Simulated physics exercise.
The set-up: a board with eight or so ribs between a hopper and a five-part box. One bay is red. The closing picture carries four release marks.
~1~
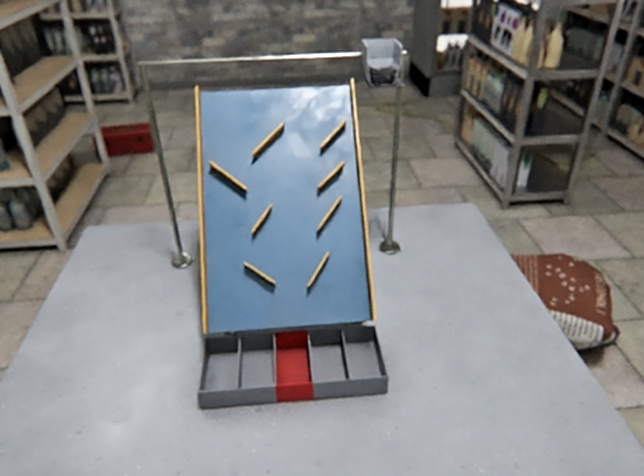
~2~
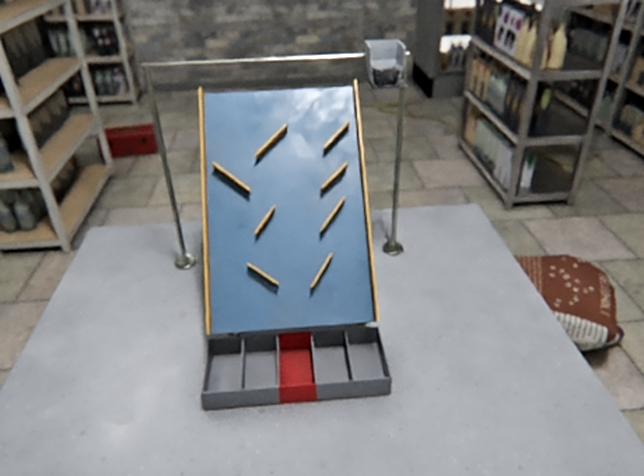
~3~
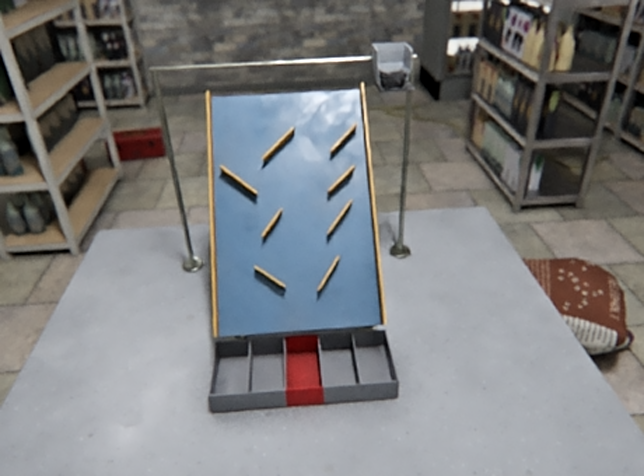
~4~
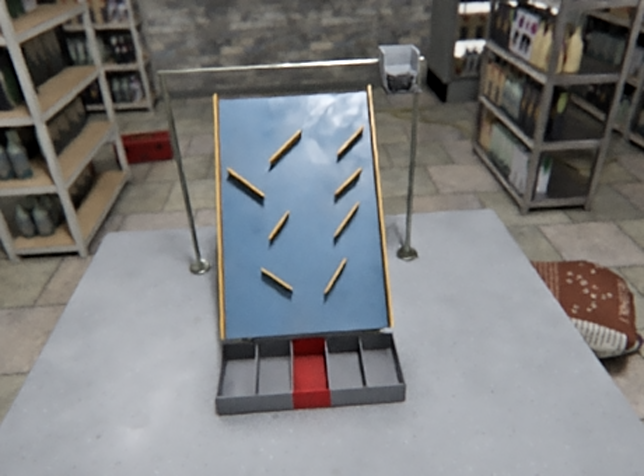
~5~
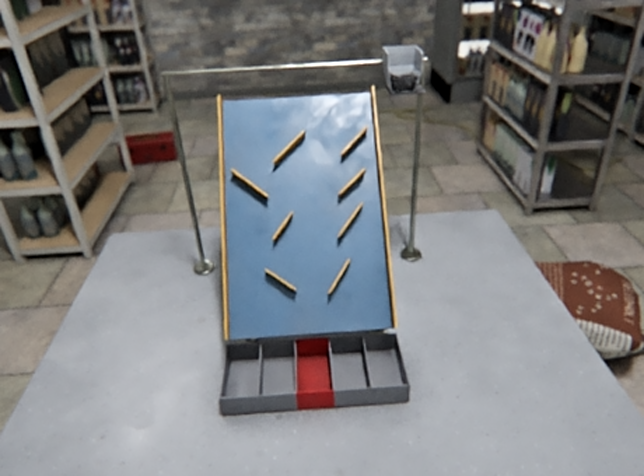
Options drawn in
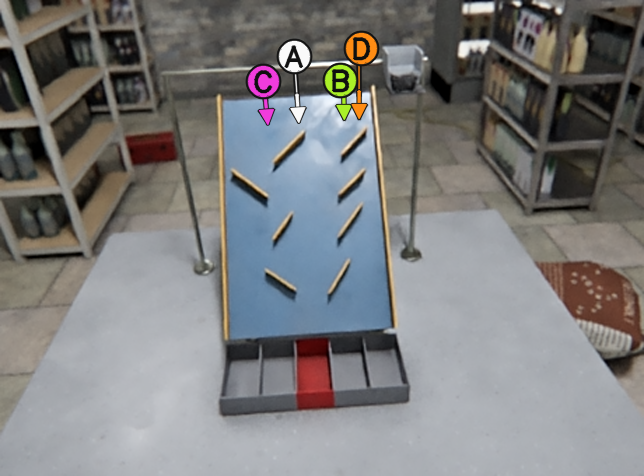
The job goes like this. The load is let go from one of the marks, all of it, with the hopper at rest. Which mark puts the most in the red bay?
B is best.
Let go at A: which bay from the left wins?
The first.
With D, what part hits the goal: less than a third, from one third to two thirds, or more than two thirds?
Mark D gives from one third to two thirds.
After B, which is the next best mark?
Here it is mark D.
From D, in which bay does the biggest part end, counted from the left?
The third.
On the marked copy, mark A meets the board at (298, 117); mark B meets the board at (344, 114); mark C meets the board at (267, 119); mark D meets the board at (359, 113).
For mark A, about a quarter in the red bay, about two thirds in other bays, a small part held on the board.
For mark B, most in the red bay, a small part in other bays, a stray few outside the box.
For mark C, a small part in the red bay, most in other bays, a small part held on the board.
For mark D, about half in the red bay, about a quarter in other bays, a small part held on the board, a small part outside the box.
